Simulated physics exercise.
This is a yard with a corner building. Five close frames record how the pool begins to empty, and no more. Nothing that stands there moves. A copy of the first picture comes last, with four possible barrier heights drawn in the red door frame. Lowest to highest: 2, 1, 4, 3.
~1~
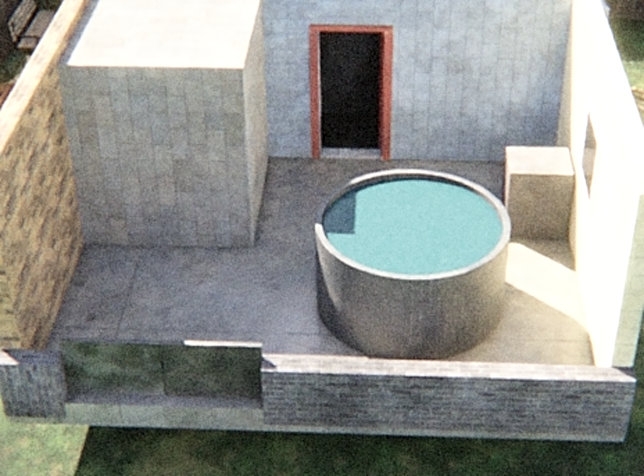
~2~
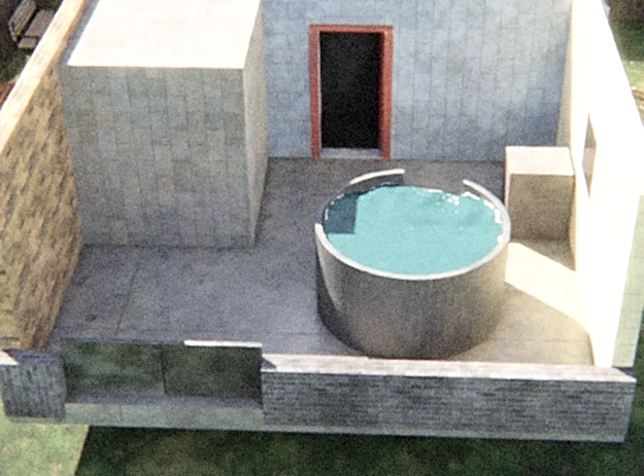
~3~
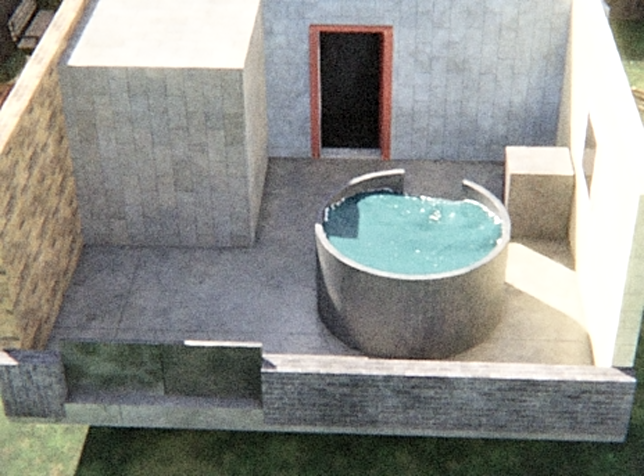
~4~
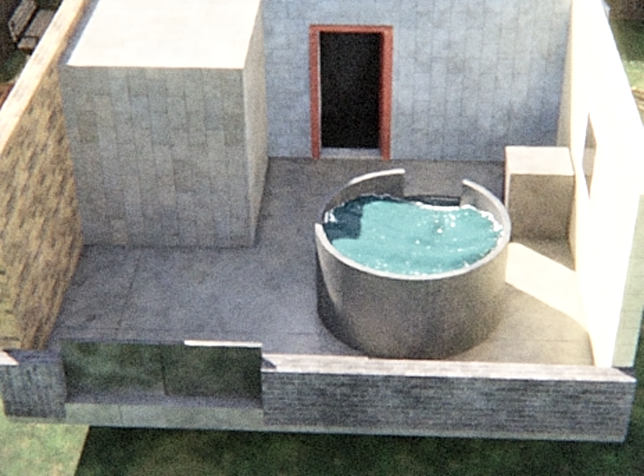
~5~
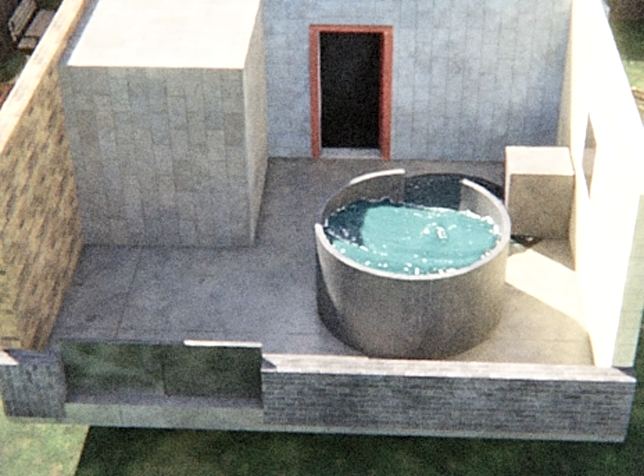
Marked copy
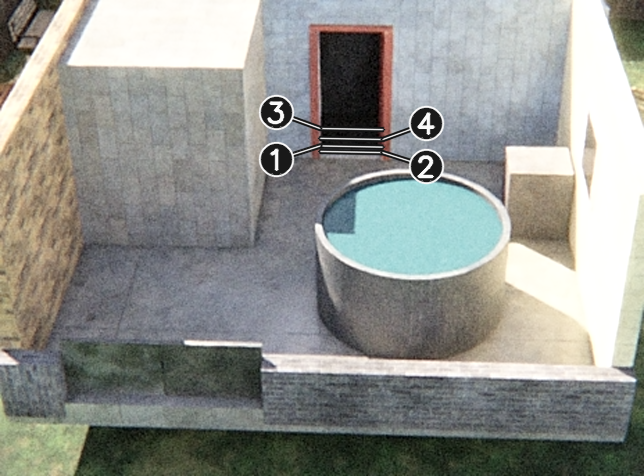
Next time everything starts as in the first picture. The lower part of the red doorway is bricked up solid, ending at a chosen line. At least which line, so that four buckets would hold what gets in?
That is line 4.
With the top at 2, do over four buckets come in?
Yes.
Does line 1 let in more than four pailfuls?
Yes, that goes wrong.
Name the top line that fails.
Here it is line 1.
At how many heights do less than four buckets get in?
Two of the four.
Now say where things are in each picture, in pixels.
Water in the pool at rest, its middle at (412, 226); foot of the red doorway at (351, 158); shut gate at (162, 350).
Water covers 1 % of the ground, its front hidden from here.
Water covers 4 % of the ground, its front hidden from here.
Water covers 8 % of the ground, its front hidden from here.
Water covers 15 % of the ground and shows as far out as (479, 180).
On the marked copy, 1 at (351, 146); 2 at (351, 152); 3 at (351, 129); 4 at (351, 138); from the bottom up 2, 1, 4, 3.
For line 1, about 9 bucketfuls get in.
For line 2, dozens of bucketfuls pour in.
For line 3, nothing gets over.
For line 4, a splash gets over, under a bucket.
